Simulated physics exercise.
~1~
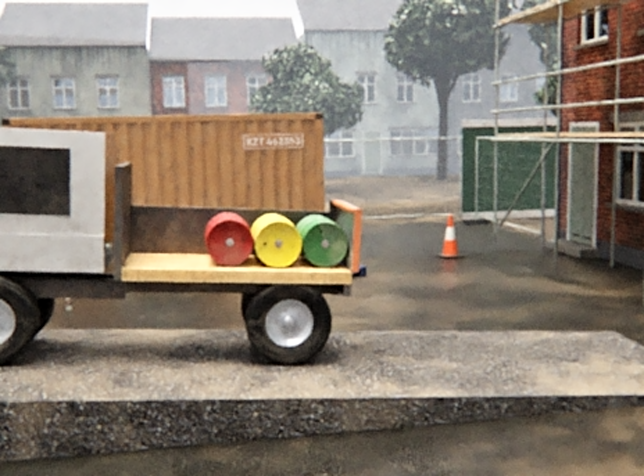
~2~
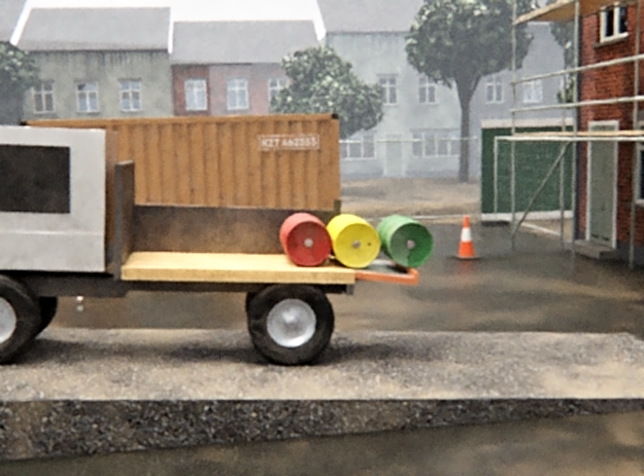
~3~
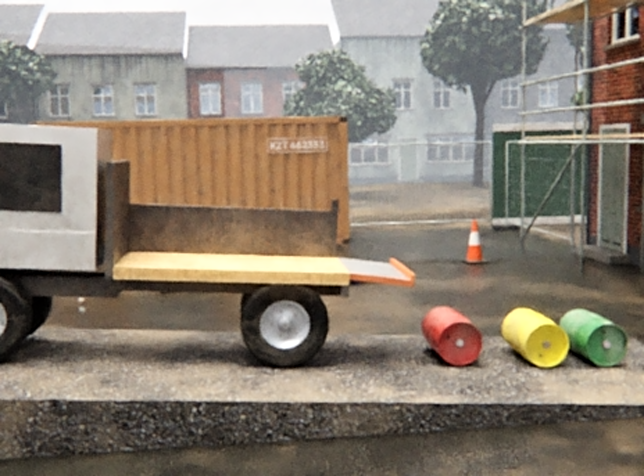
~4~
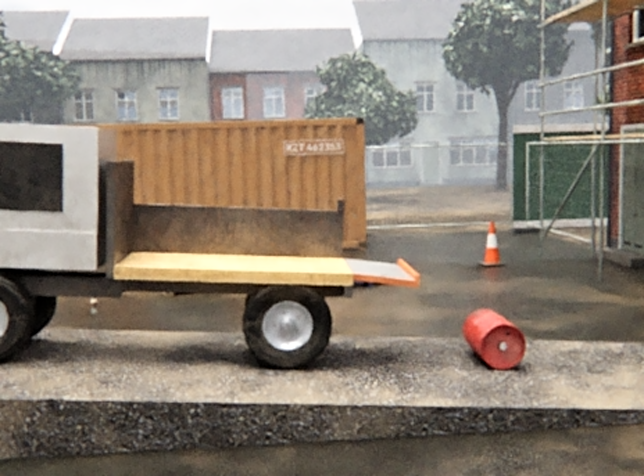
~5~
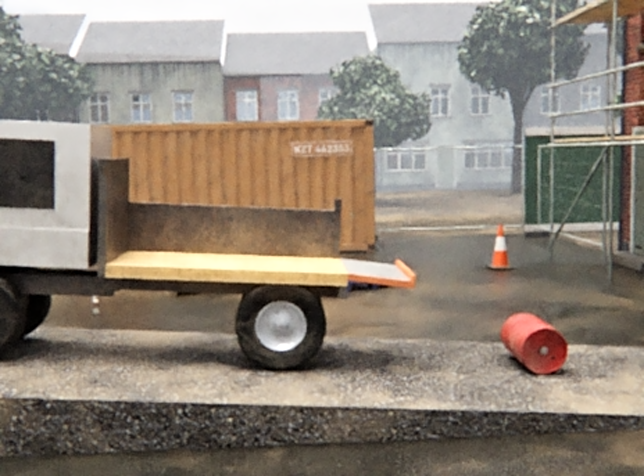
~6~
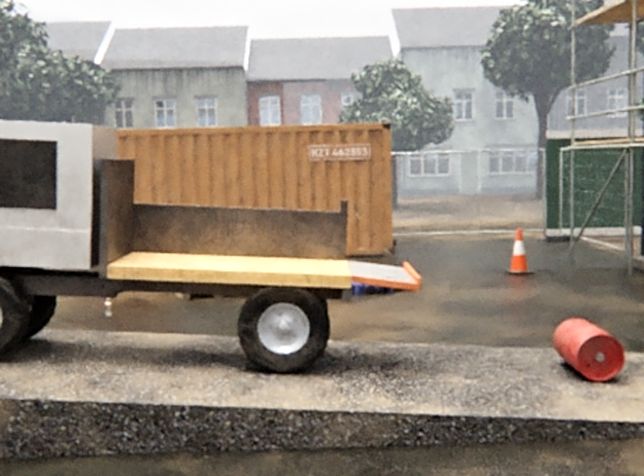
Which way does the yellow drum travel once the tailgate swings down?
The yellow drum rolls to the right, going off the back of the truck and onto the ground.
A parked truck's tailgate drops and three drums roll off, the red one continuing right.
